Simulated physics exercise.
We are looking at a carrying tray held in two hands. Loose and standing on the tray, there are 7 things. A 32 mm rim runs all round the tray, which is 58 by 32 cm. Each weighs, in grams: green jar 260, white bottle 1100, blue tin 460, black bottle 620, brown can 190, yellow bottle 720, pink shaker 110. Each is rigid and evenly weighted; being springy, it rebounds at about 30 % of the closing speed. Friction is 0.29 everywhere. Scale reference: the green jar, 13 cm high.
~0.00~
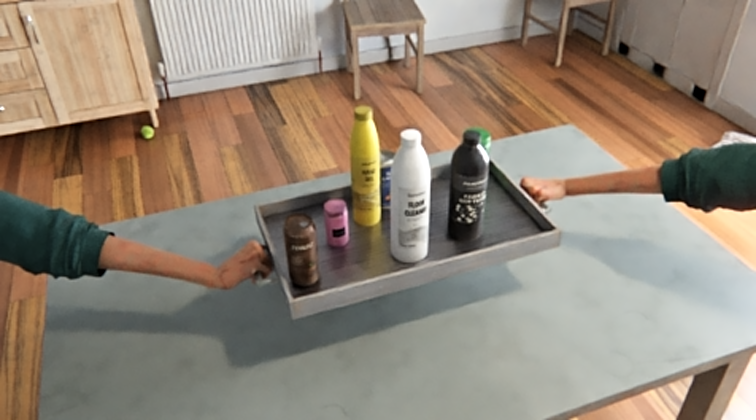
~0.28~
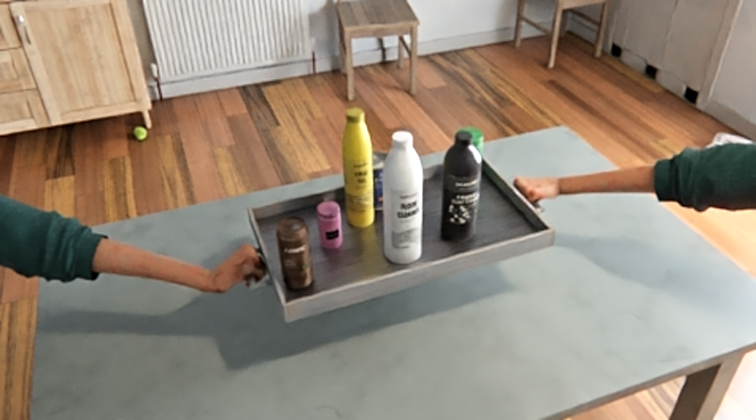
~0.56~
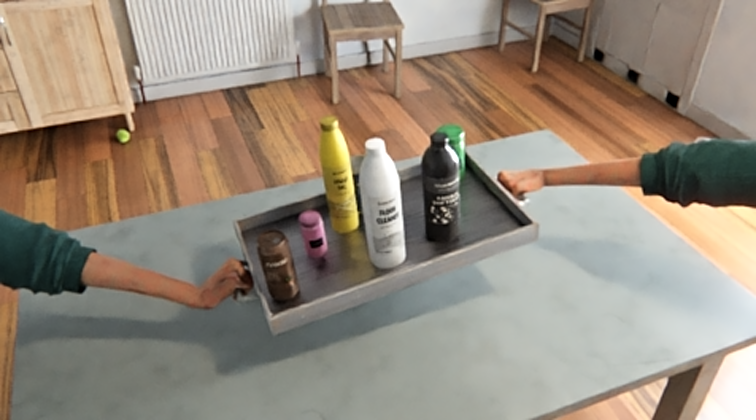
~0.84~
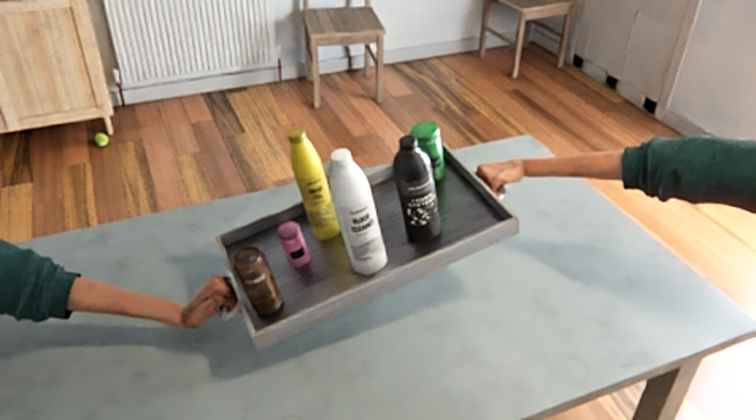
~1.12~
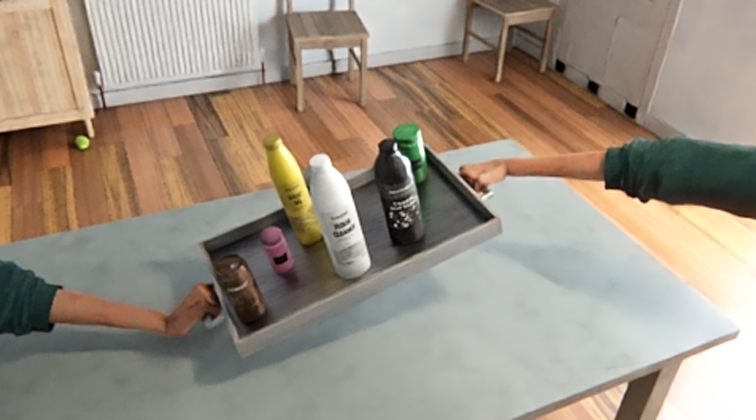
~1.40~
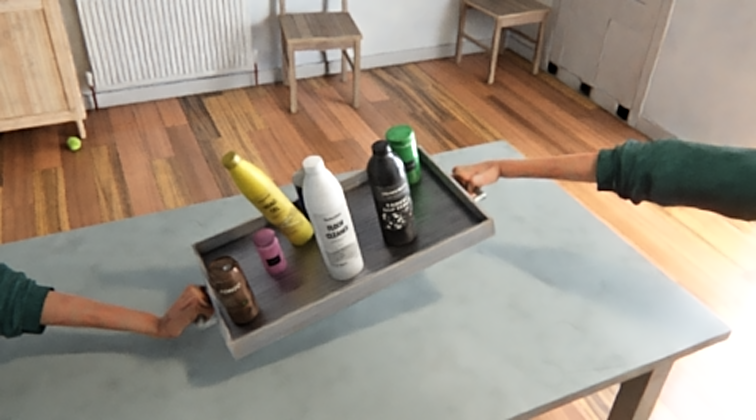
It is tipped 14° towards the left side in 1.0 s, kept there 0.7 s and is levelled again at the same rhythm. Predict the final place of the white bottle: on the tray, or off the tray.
I expect it does not get away.
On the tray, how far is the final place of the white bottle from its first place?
Roughly 0 centimetres.
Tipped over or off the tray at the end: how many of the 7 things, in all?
That comes to 1.
Around 1.50 s, tray tilted 14°, left edge down; yellow bottle tipped 38° against what carries it.
Around 1.60 s, tray tilted 14°, left edge down; yellow bottle on its side.
Around 1.80 s, tray tilted 14°, left edge down; yellow bottle on its side; pink shaker shifted 4 cm.
Around 2.40 s, tray tilted 4°, left edge down; yellow bottle on its side; pink shaker shifted 4 cm.
Finally (3.3 s), on their side or leaning hard on the tray, yellow bottle; the other 6 still in place (within 5 cm). Final places as that camera would see them, white bottle near (346, 211).
